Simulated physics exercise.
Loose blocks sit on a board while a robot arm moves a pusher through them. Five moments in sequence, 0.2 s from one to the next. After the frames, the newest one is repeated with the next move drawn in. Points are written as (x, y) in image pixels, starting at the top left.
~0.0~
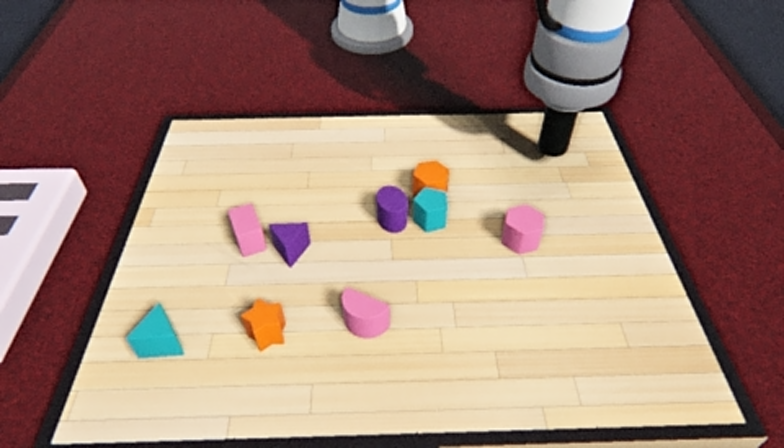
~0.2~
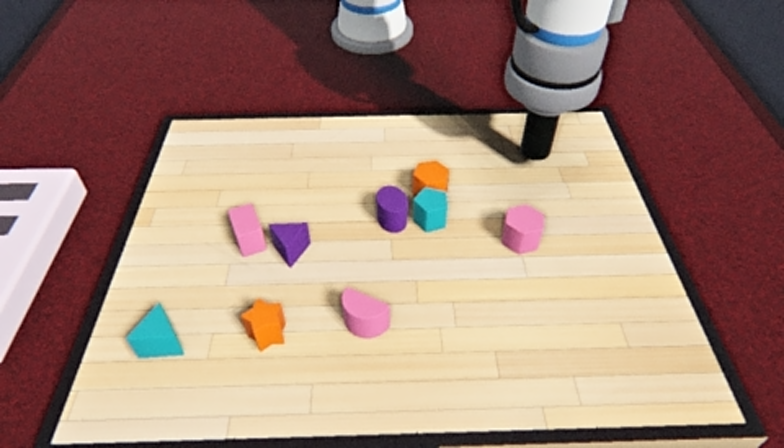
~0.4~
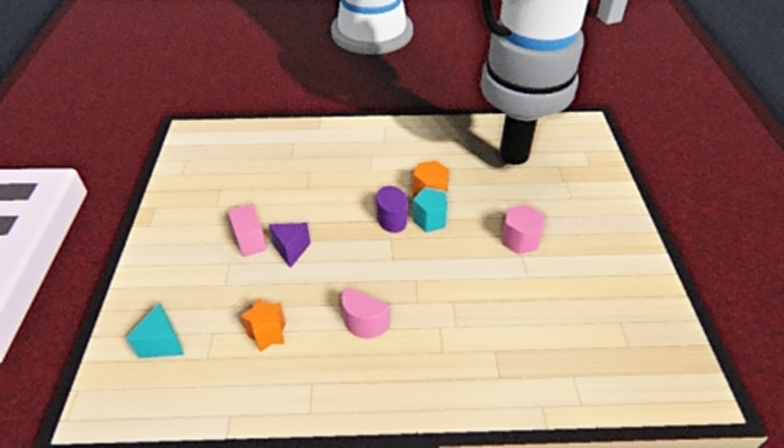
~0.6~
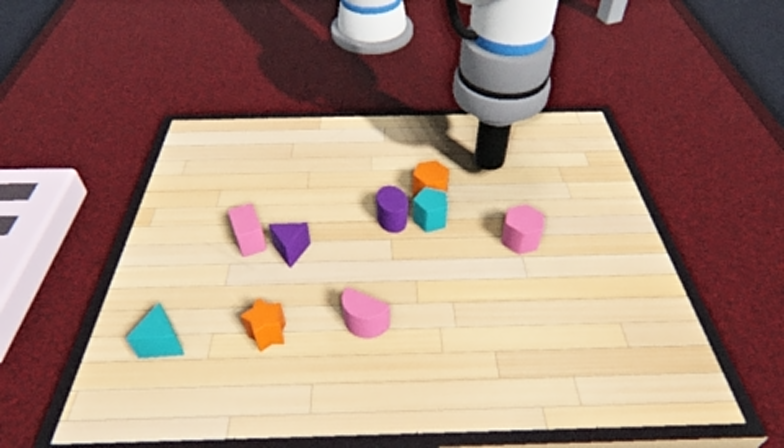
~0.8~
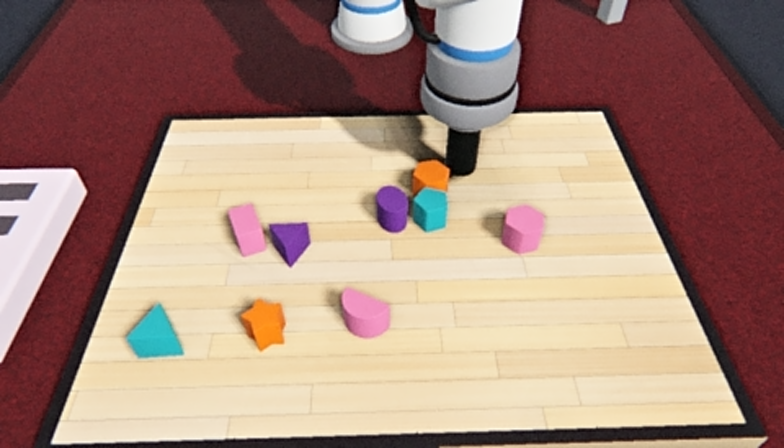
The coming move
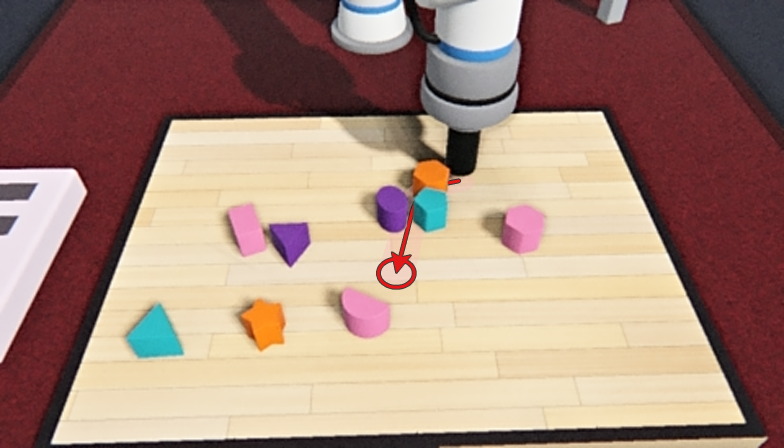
Robot arm sliding a black pusher left along the board's far side to beside an orange hexagon, the colourful blocks staying still.
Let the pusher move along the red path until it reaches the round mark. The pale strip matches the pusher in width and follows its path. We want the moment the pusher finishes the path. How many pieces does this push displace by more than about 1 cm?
The answer is three or more blocks.
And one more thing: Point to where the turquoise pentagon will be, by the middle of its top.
It should be at about (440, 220).
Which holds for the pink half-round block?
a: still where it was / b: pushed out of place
The correct letter is a.
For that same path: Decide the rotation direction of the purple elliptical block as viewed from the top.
The answer is counter-clockwise.
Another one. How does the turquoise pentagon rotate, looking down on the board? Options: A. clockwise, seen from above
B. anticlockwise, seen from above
B - anticlockwise, seen from above.
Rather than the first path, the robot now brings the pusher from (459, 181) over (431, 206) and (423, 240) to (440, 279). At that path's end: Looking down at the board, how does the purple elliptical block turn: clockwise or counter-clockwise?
The answer is counter-clockwise.
Drawn move, from (459, 181) by way of (419, 197) and (407, 233) to (396, 273).
The first path, step by step. One third of the way, pusher (420, 185); purple elliptical block (377, 207), turned 40° anticlockwise; orange hexagon (389, 185), turned 20° clockwise.
Two thirds of the way, pusher (407, 220); purple elliptical block (368, 213), turned 65° anticlockwise; orange hexagon (378, 190), turned 50° clockwise; turquoise pentagon (439, 219), turned 90° anticlockwise.
At the end, pusher (396, 260); pink half-round block still; purple elliptical block (368, 213), turned 65° anticlockwise; orange hexagon (378, 190), turned 50° clockwise; turquoise pentagon (440, 220), turned 95° anticlockwise.
